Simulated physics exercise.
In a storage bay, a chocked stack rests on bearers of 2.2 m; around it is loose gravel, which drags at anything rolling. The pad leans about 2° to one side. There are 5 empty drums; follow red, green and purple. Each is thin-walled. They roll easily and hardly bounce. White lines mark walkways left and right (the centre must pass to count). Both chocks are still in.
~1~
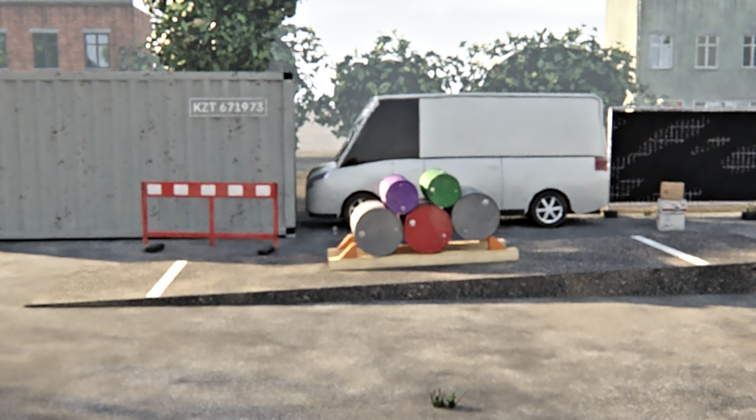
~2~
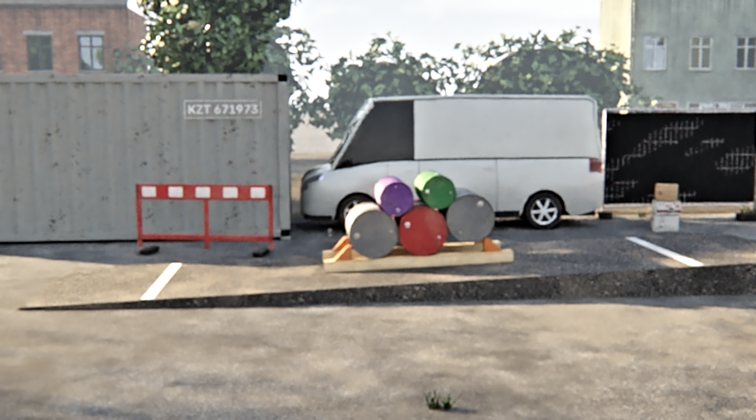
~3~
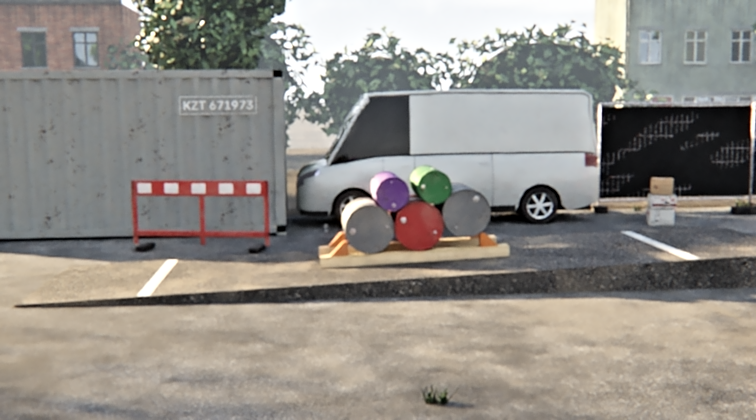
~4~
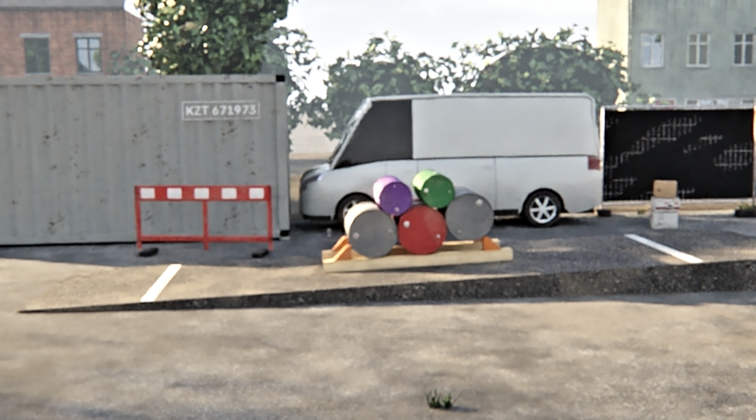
Five stacked drums, purple and green atop red and grey, sitting motionless before a white van as the view shifts slightly.
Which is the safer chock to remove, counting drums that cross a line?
The right-hand one loses fewer.
With the left chock gone, after 3.1 s, red is off the bearers, 175 cm short of the left line, rolling left; green is up on others, 20 cm from the bearers' left end, rolling left; purple is off the bearers, 130 cm short of the left line, rolling left; 0 over a line so far.
With the left chock gone, finally, red is past the left line; green is off the bearers, 70 cm short of the left line; purple is past the left line; 3 over a line so far.
With the right chock gone, after 0.9 s, red is on the bearers, 105 cm from the bearers' right end; green is up on others, 75 cm from the bearers' right end; purple is up on others, 90 cm from the bearers' left end; 0 over a line so far.
With the right chock gone, finally, red is on the bearers, 105 cm from the bearers' right end; green is up on others, 75 cm from the bearers' right end; purple is up on others, 90 cm from the bearers' left end; 0 over a line so far.
